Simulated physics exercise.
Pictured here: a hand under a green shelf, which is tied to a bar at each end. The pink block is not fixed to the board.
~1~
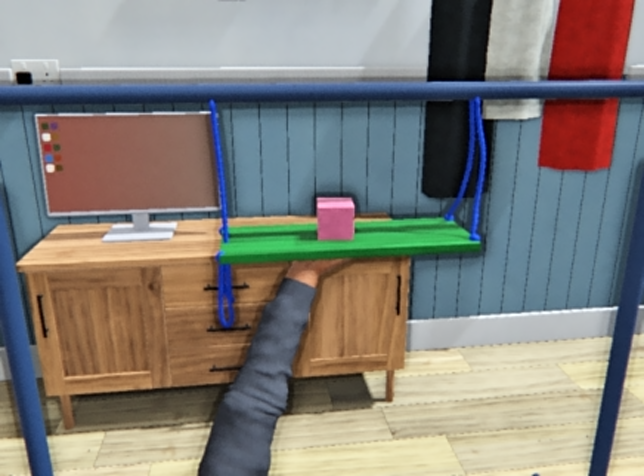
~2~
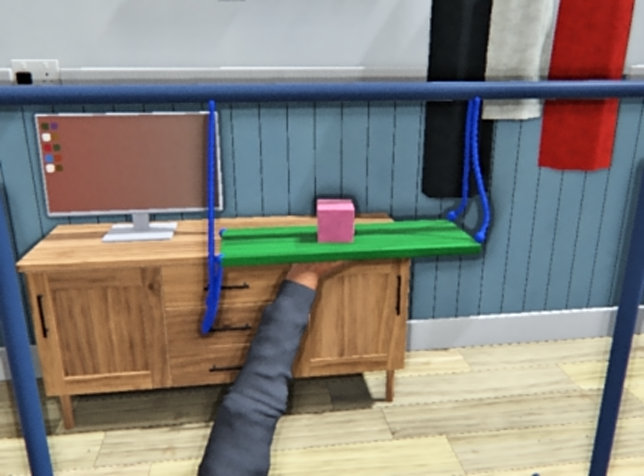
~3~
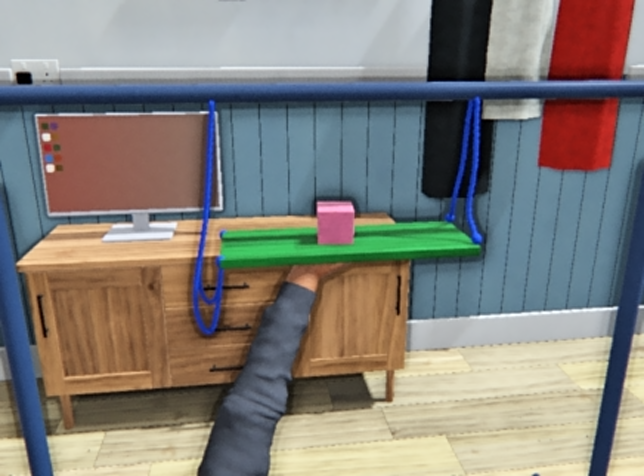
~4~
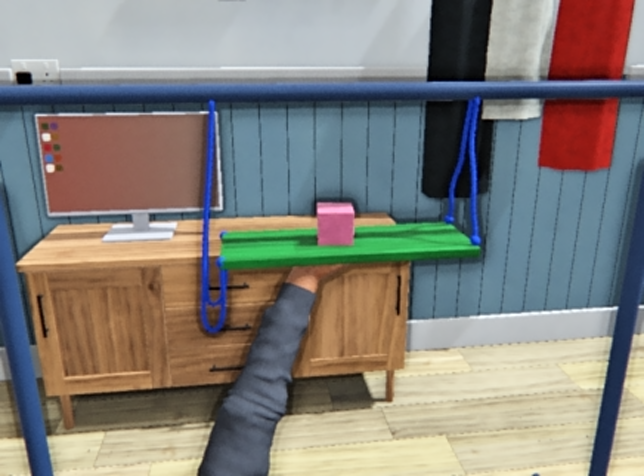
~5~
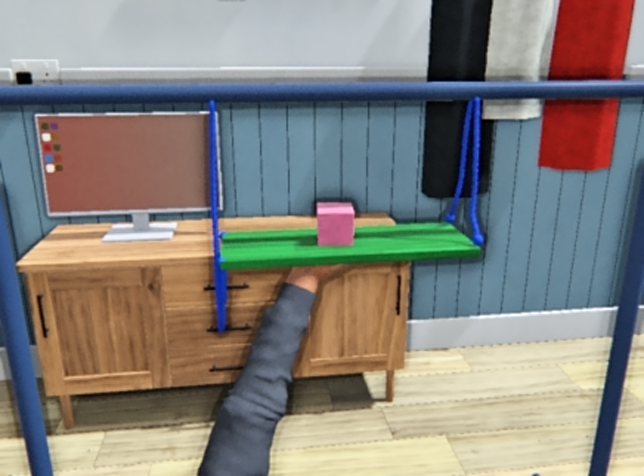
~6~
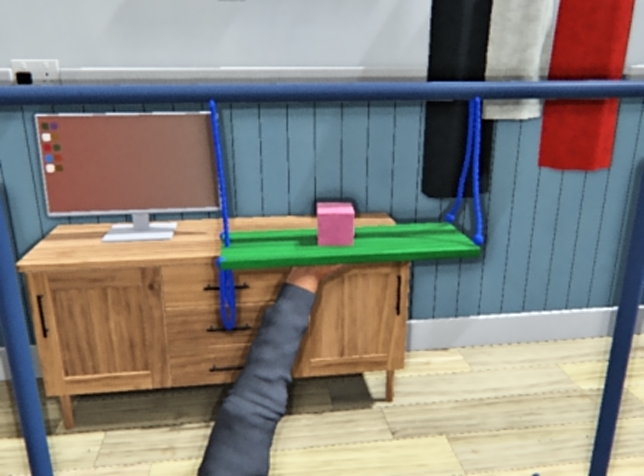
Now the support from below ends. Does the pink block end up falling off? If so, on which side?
Yes, on the left.
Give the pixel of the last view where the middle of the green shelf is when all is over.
Roughly at (382, 312).
Then, 0.62 s past the final frame, board tipped 32° down to the left; block falling near (153, 416).
Then, 1.24 s past the final frame, board tipped 36° down to the left; block on the floor.
When it is over, board tipped 39° down to the left; block on the floor. The pink block falls from the left end.
